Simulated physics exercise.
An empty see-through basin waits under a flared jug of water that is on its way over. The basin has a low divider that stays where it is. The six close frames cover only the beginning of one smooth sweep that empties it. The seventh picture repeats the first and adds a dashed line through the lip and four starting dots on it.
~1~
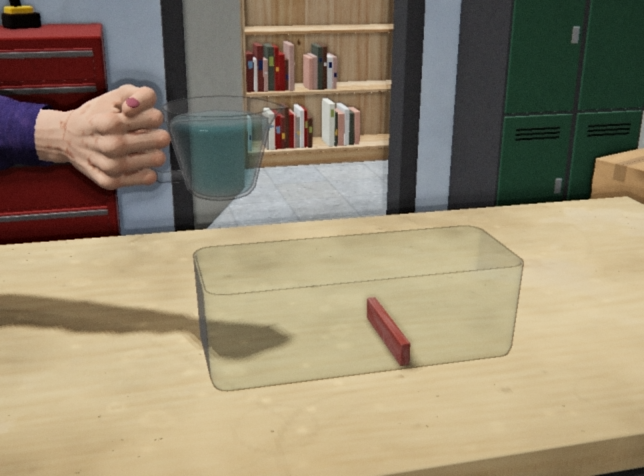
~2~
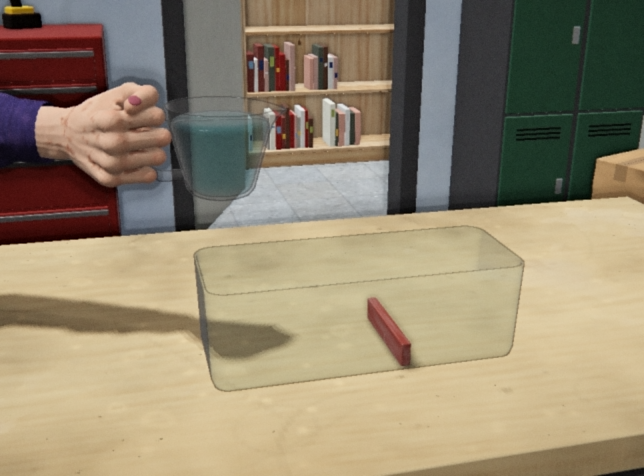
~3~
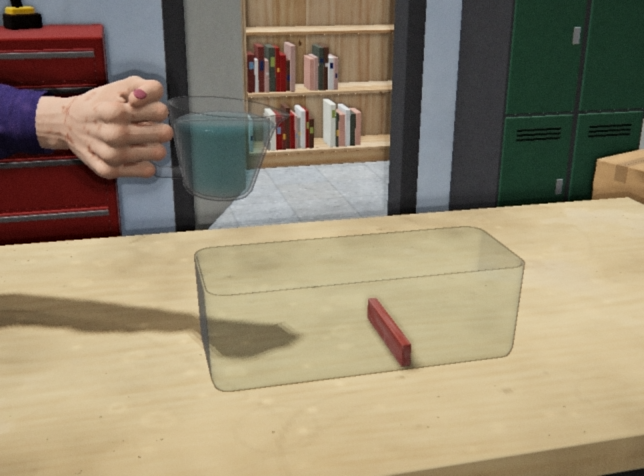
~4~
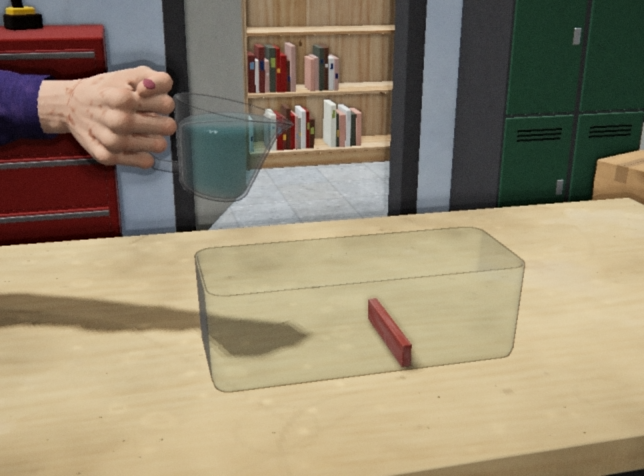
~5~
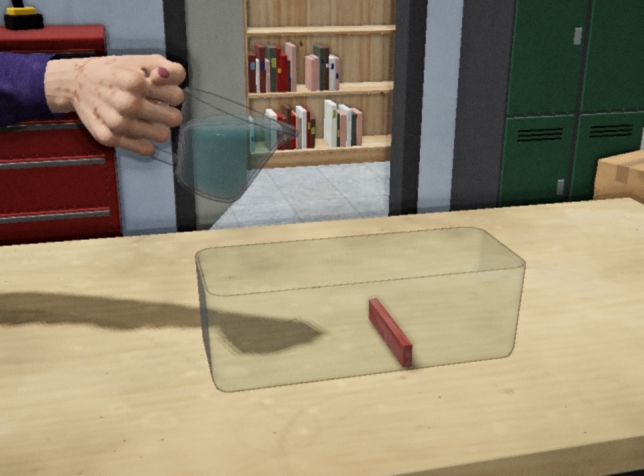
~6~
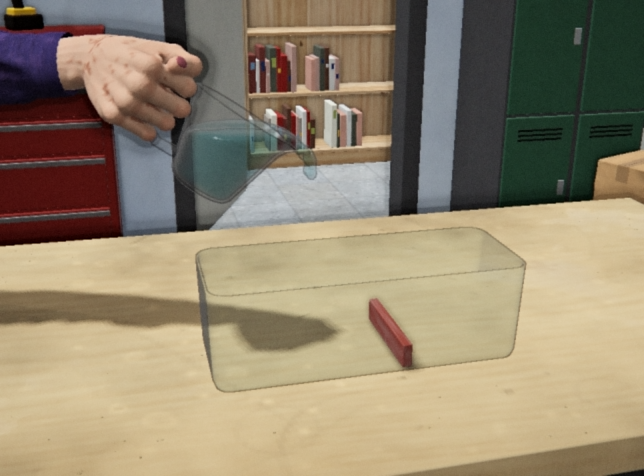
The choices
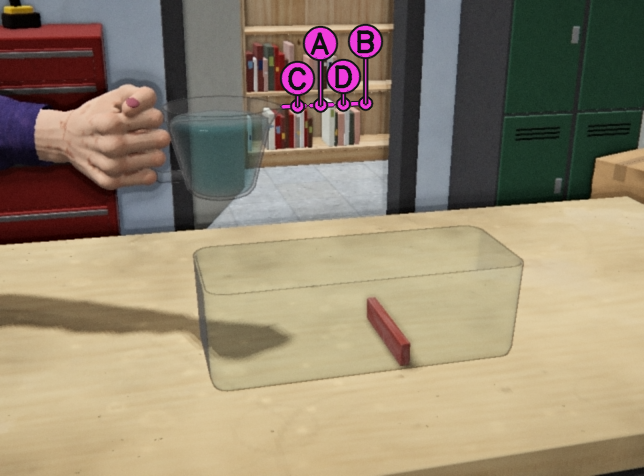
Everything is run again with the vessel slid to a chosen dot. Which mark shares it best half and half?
Dot D does it best.
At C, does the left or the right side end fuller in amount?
The left side.
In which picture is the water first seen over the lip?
In picture 5.
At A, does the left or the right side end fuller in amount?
The left side.
In magenta, A at (320, 105); B at (365, 103); C at (297, 106); D at (343, 104).
If A is chosen, about 80 % ends left of the wall and 18 % right of it.
If B is chosen, about 23 % ends left of the wall and 76 % right of it.
If C is chosen, about 86 % ends left of the wall and 12 % right of it.
If D is chosen, about 45 % ends left of the wall and 55 % right of it.
